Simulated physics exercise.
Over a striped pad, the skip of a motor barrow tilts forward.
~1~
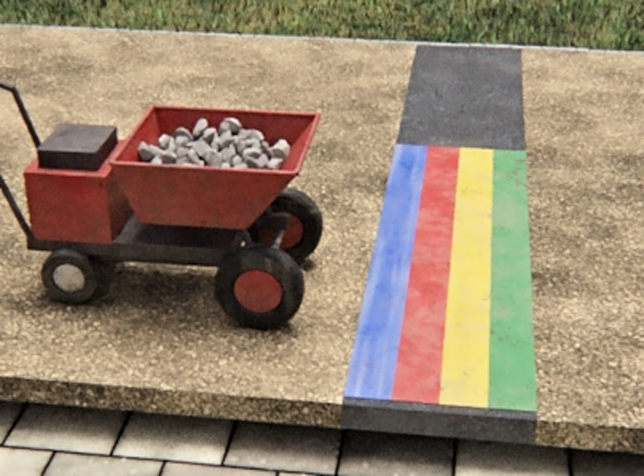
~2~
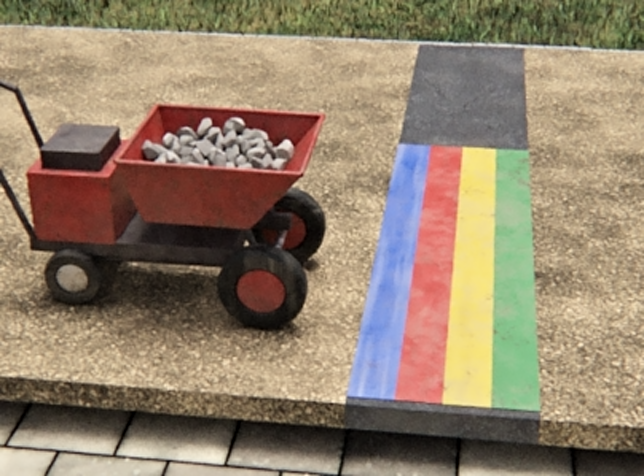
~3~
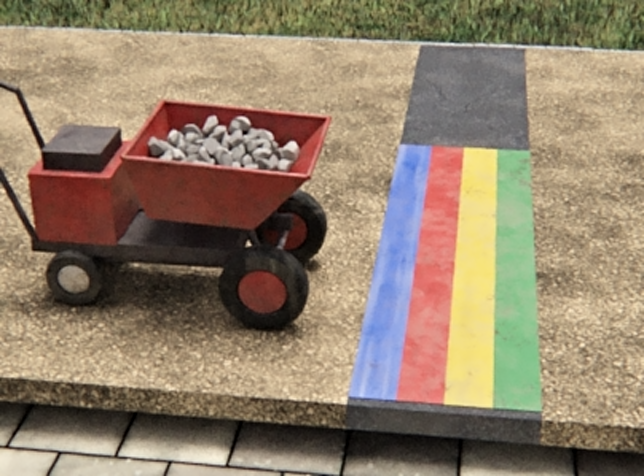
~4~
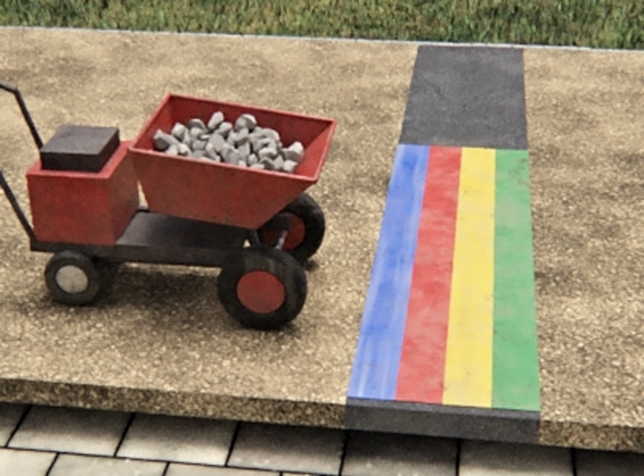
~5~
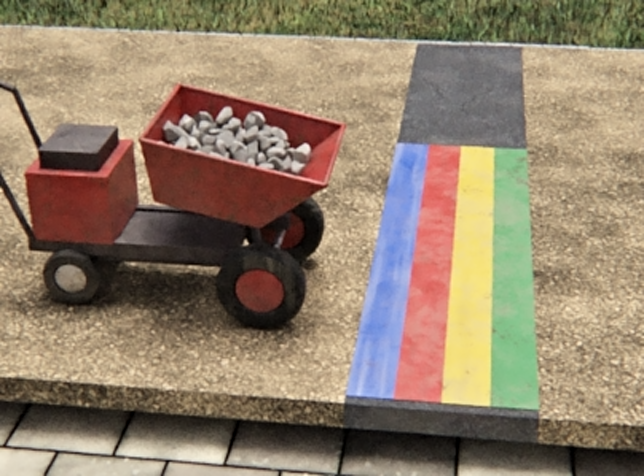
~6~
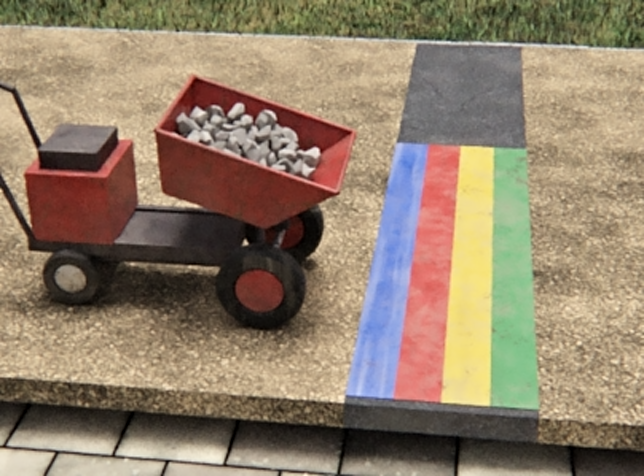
The red skip of a small motor barrow, loaded with grey broken stones, sat level at first, then tilted gradually forward to the right, beside a pad striped blue, red, yellow and green.
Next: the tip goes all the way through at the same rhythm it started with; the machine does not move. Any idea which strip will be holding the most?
Most likely the red strip.
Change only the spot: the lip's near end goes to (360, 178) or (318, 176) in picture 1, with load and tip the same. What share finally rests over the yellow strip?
That works out to 30 per cent for the first position and 30 per cent for the second.
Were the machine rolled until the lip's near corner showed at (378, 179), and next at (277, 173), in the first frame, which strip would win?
One by one: That green strip and red.
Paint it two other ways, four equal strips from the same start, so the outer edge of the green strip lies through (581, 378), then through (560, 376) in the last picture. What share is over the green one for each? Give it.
10 per cent, then 10 per cent, roughly.
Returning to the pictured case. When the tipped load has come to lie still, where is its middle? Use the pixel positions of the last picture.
I'd say the middle ends up at about (450, 295).
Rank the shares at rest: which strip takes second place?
The yellow strip.
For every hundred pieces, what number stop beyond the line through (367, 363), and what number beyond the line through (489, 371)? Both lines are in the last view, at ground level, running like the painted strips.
I reckon some 80 per cent and some 20 per cent.
Soon, skip tipped steeply; all in the skip.
A while on, skip tipped right over; most in the skip; a stray few over the blue strip; a small part over the red strip; a small part over the yellow strip.
Towards the end, skip tipped right over; about a quarter in the skip; a stray few over the blue strip; about a third over the red strip; about a quarter over the yellow strip; a small part over the green strip; a stray few off the paint.
Finally, skip tipped right over; about a quarter in the skip; a small part over the blue strip; about a third over the red strip; about a quarter over the yellow strip; a small part over the green strip; a stray few off the paint.
